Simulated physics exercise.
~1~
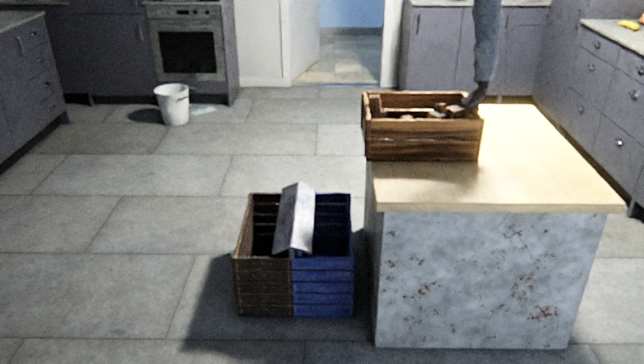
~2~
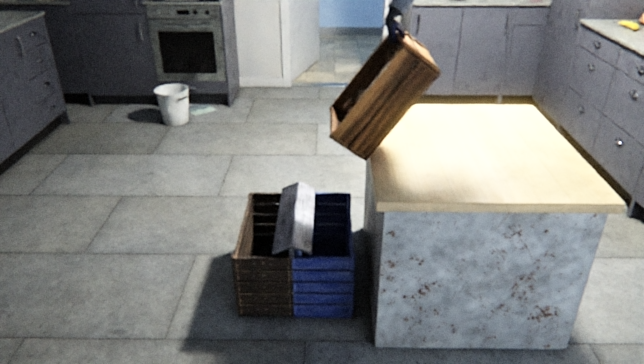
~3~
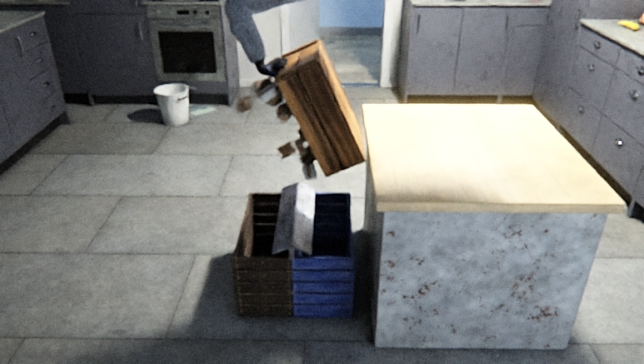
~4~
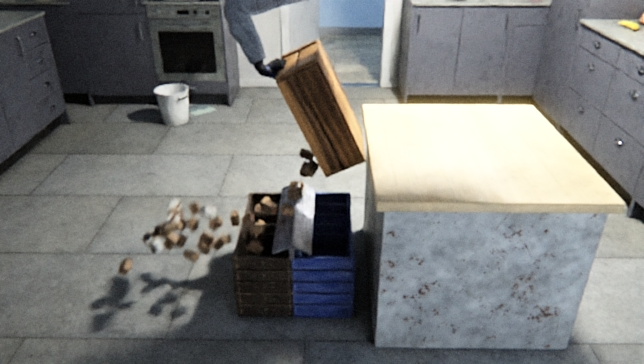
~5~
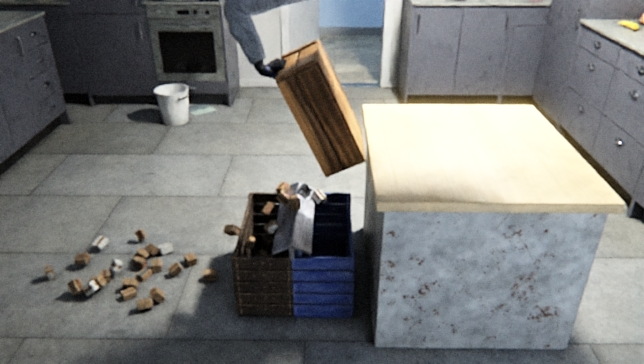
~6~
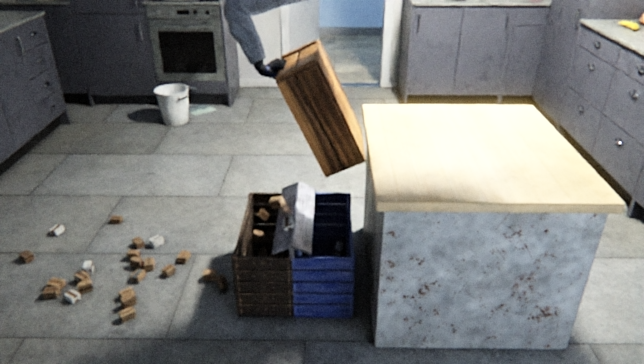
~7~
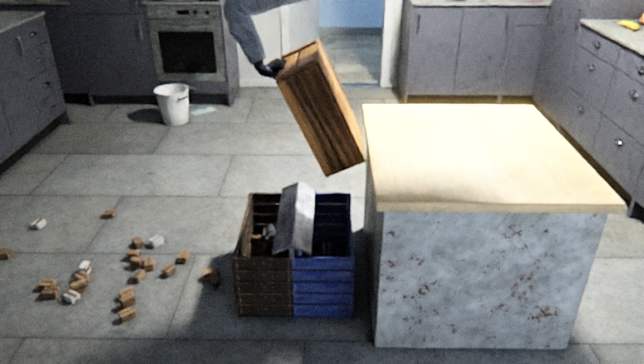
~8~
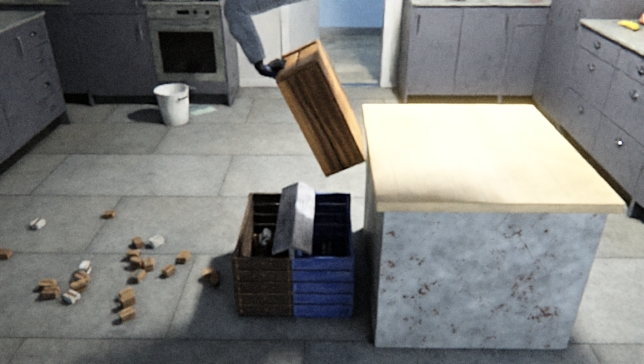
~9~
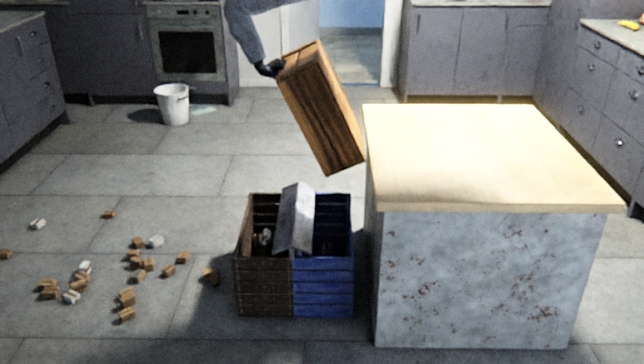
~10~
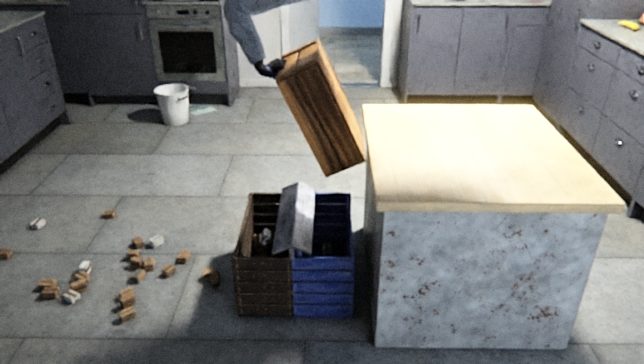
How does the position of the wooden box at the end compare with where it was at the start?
At the start the wooden box sits upright on the left end of the bench. By the end it has moved to the left, off the bench, and is held steeply tilted in the air above the containers on the floor.
In a grey kitchen, a wooden box of small blocks sits at the left end of a pale-topped bench, with a blue box and a dark tote side by side on the tiled floor below. A gloved hand lifts the box off the bench and swings it left, tipping it well past upright. Blocks spill from its open side, some dropping into the dark tote while many fly past it. Those scatter and tumble across the tiles to the left before settling. The emptied box stays held, tilted above the containers, with blocks in the tote and strewn over the floor.
